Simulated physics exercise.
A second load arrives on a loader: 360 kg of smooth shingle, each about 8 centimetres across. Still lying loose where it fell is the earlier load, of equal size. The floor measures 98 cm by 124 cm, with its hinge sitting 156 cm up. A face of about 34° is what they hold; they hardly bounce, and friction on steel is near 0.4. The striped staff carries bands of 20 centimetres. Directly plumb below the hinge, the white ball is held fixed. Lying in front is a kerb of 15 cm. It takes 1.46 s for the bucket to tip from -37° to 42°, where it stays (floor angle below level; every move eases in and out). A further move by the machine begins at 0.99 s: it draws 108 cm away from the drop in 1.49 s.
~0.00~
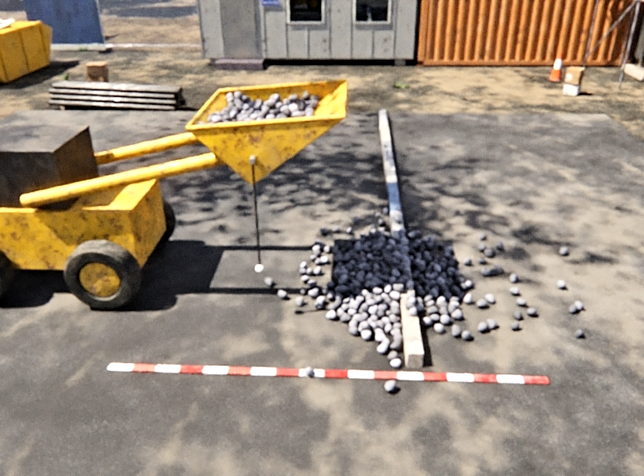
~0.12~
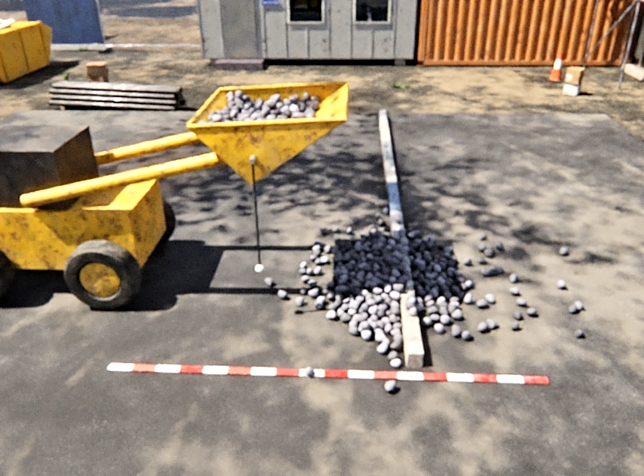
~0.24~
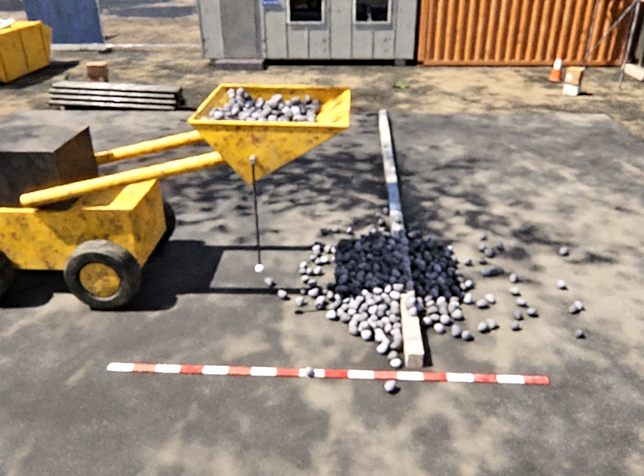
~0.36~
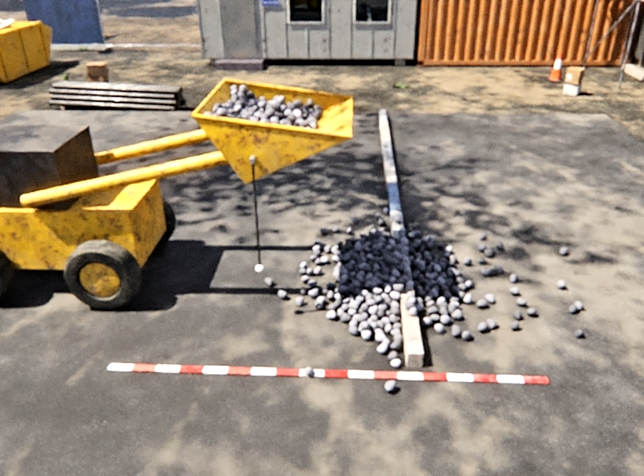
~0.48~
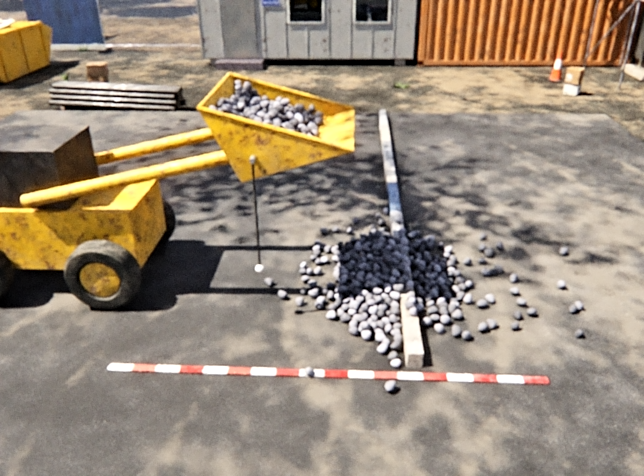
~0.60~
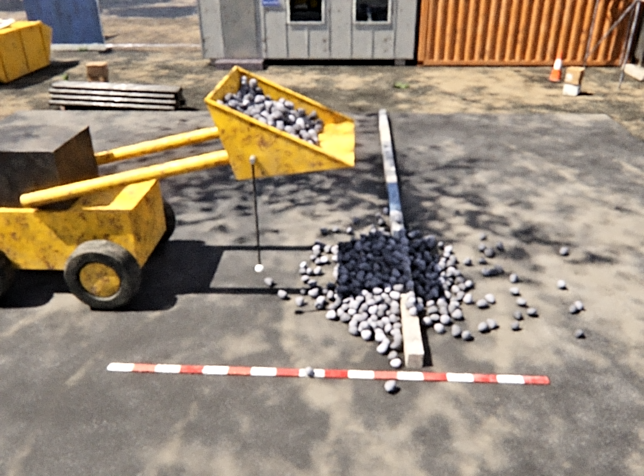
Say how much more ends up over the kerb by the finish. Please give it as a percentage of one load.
Some 0 per cent is added.
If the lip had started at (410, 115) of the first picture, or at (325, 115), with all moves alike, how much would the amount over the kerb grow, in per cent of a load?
Around 30 percent, then around 0 percent.
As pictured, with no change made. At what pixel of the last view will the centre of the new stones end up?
Middle: Approx. (330, 271) px.
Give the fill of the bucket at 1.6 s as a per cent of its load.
It holds some 15 per cent.
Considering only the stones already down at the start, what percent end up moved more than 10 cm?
Roughly 5 % of them.
After 1.1 s the floor is at 30°; in per cent of one load, 100 in the bucket, 76 on this side of the kerb, 24 over the kerb; the foremost stones are at (549, 288).
After 1.6 s the floor is at 42°; in per cent of one load, 17 in the bucket, 159 on this side of the kerb, 24 over the kerb; the foremost stones are at (549, 288).
After 2.9 s the floor is at 42°; in per cent of one load, 0 in the bucket, 176 on this side of the kerb, 24 over the kerb; the foremost stones are at (549, 288).
After 5.6 s the floor is at 42°; in per cent of one load, 0 in the bucket, 176 on this side of the kerb, 24 over the kerb; the foremost stones are at (549, 288). Net gain over the kerb, 0.
